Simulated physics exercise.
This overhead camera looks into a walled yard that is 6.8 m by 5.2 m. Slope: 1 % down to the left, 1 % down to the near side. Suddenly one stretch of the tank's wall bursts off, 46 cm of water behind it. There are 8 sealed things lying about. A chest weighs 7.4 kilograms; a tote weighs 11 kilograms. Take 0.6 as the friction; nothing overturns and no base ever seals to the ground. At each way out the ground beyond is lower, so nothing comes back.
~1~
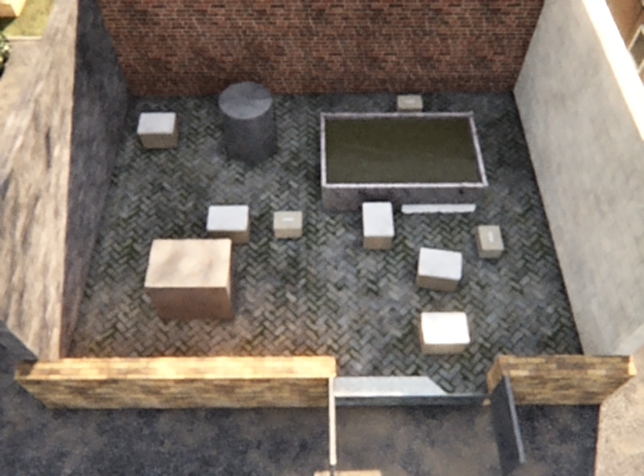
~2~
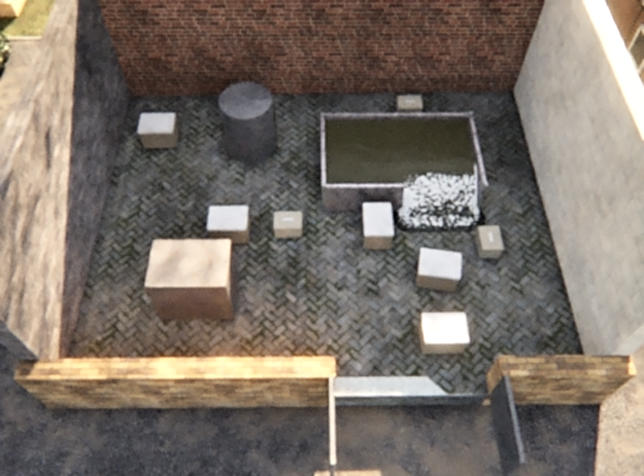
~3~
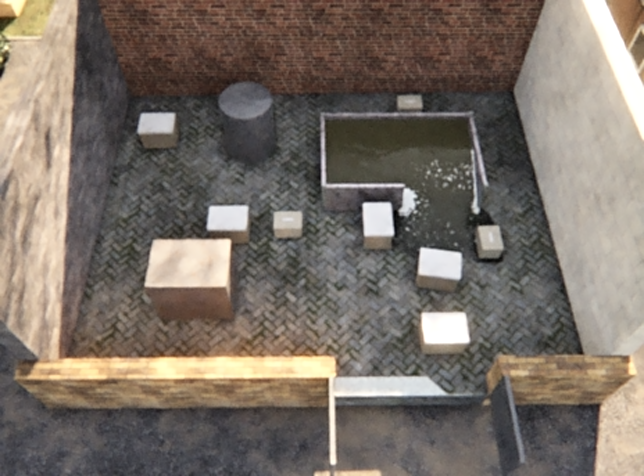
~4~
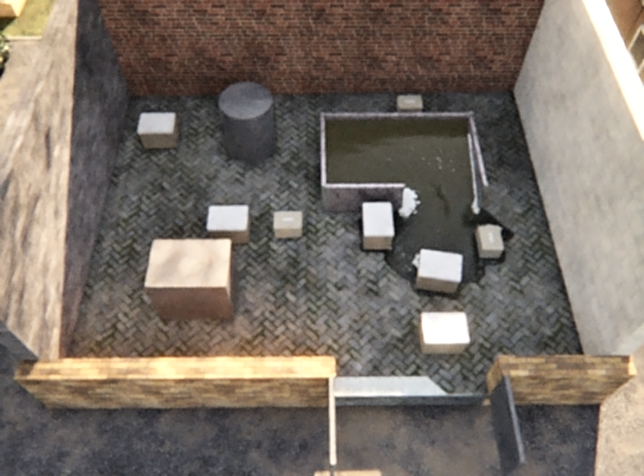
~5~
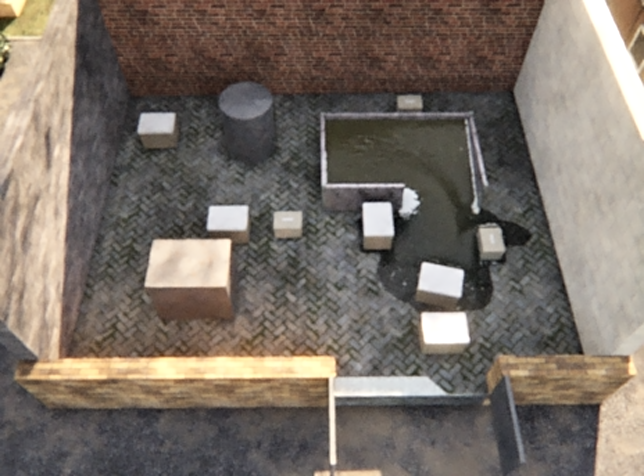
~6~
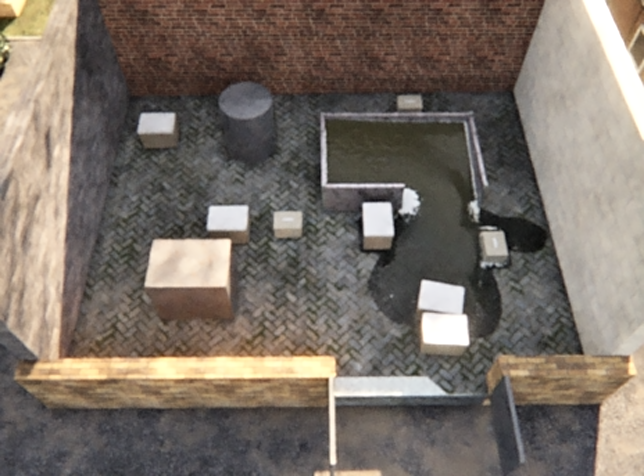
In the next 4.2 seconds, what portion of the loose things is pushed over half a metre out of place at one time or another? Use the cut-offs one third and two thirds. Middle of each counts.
One to two thirds.
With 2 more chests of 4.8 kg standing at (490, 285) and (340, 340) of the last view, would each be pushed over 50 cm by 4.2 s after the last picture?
Result, in sequence: Exceeded / exceeded.
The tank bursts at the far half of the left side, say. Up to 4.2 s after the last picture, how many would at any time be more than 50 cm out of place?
That would give 2.
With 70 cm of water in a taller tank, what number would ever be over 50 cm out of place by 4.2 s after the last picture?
The count would be 3.
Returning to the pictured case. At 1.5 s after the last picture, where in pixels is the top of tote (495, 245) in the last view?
(566, 335), roughly.
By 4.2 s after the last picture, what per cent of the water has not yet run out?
Somewhere near 68 percent, give or take.
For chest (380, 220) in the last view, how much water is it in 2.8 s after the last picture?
1 cm.
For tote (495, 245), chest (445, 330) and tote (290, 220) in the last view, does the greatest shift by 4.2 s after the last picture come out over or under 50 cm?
Listed in sequence: Higher; higher; lower for the last.
Then, 0.4 s after the last picture 1 of 8 are over 50 cm from their spots; 0 afloat.
Then, 1.5 s after the last picture 3 of 8 are over 50 cm from their spots; 1 afloat.
Then, 2.8 s after the last picture 3 of 8 are over 50 cm from their spots; 1 afloat.
Then, 4.2 s after the last picture 3 of 8 are over 50 cm from their spots, and 3 have been at some point; 0 afloat.
